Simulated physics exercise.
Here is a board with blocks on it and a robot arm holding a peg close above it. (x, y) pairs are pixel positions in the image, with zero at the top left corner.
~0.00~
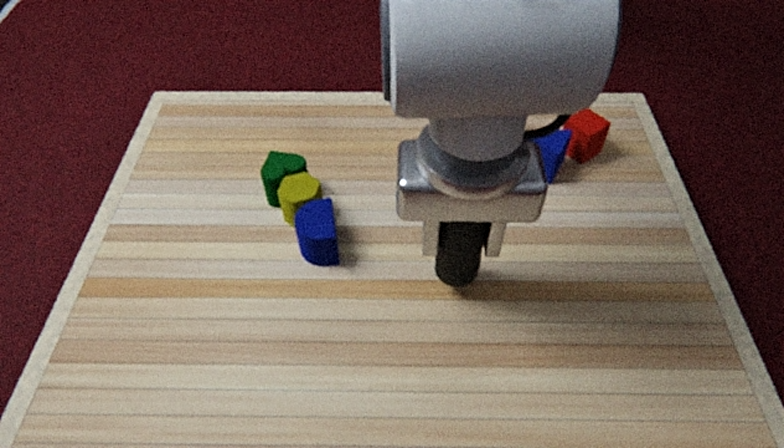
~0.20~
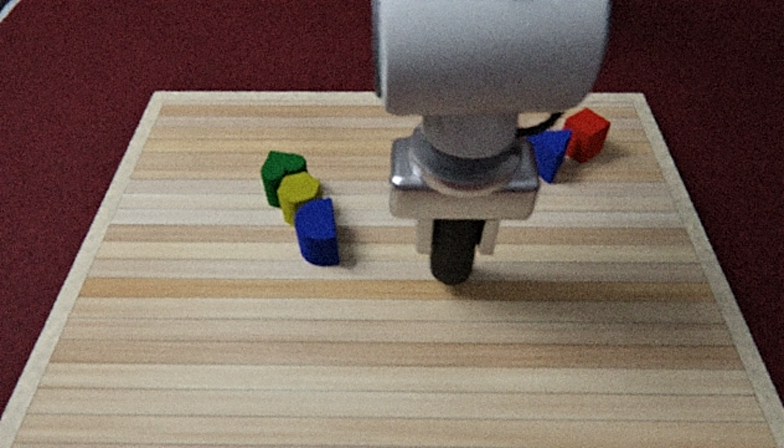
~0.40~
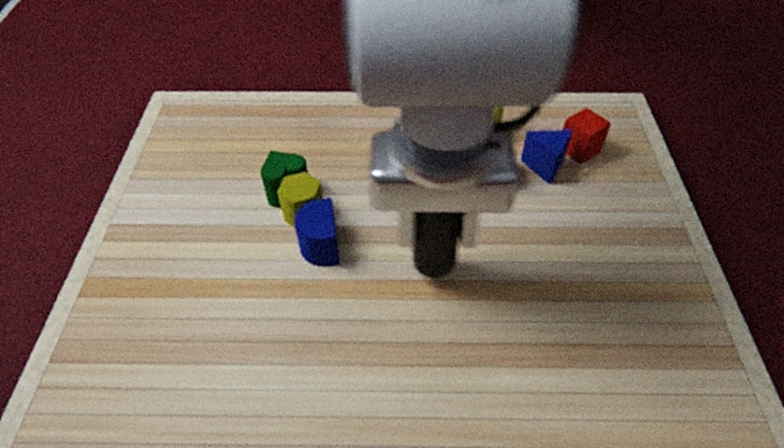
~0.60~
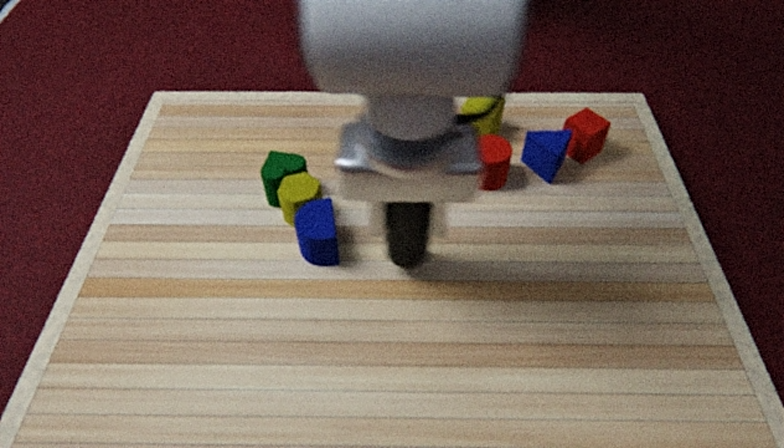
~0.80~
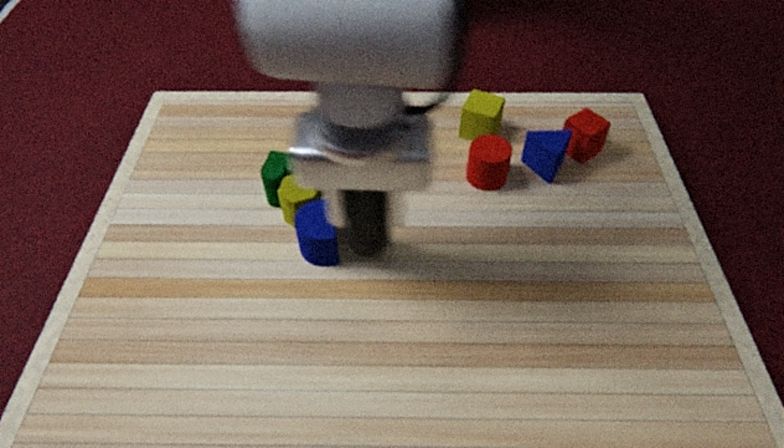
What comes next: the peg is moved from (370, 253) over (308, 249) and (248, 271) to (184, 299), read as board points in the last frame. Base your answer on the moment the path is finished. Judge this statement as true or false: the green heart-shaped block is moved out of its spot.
The statement is incorrect.
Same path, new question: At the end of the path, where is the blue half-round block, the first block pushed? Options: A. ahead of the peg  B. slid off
My answer is option B.
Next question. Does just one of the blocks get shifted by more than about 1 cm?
It seems so.
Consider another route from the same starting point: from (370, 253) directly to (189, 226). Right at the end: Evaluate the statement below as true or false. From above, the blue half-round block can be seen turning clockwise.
My answer: False.
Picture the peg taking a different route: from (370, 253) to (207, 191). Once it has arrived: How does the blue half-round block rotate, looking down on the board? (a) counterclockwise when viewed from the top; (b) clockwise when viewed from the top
(a)
What follows on the original path. One third of the way, peg (305, 238); yellow six-sided block (295, 184), turned 20° clockwise; blue half-round block (263, 218), turned 25° clockwise.
Two thirds of the way, peg (243, 260); yellow six-sided block (295, 184), turned 20° clockwise; blue half-round block (219, 219), turned 55° clockwise.
At the end, peg (179, 288); green heart-shaped block in place; yellow six-sided block (295, 184), turned 20° clockwise; blue half-round block (217, 219), turned 65° clockwise.
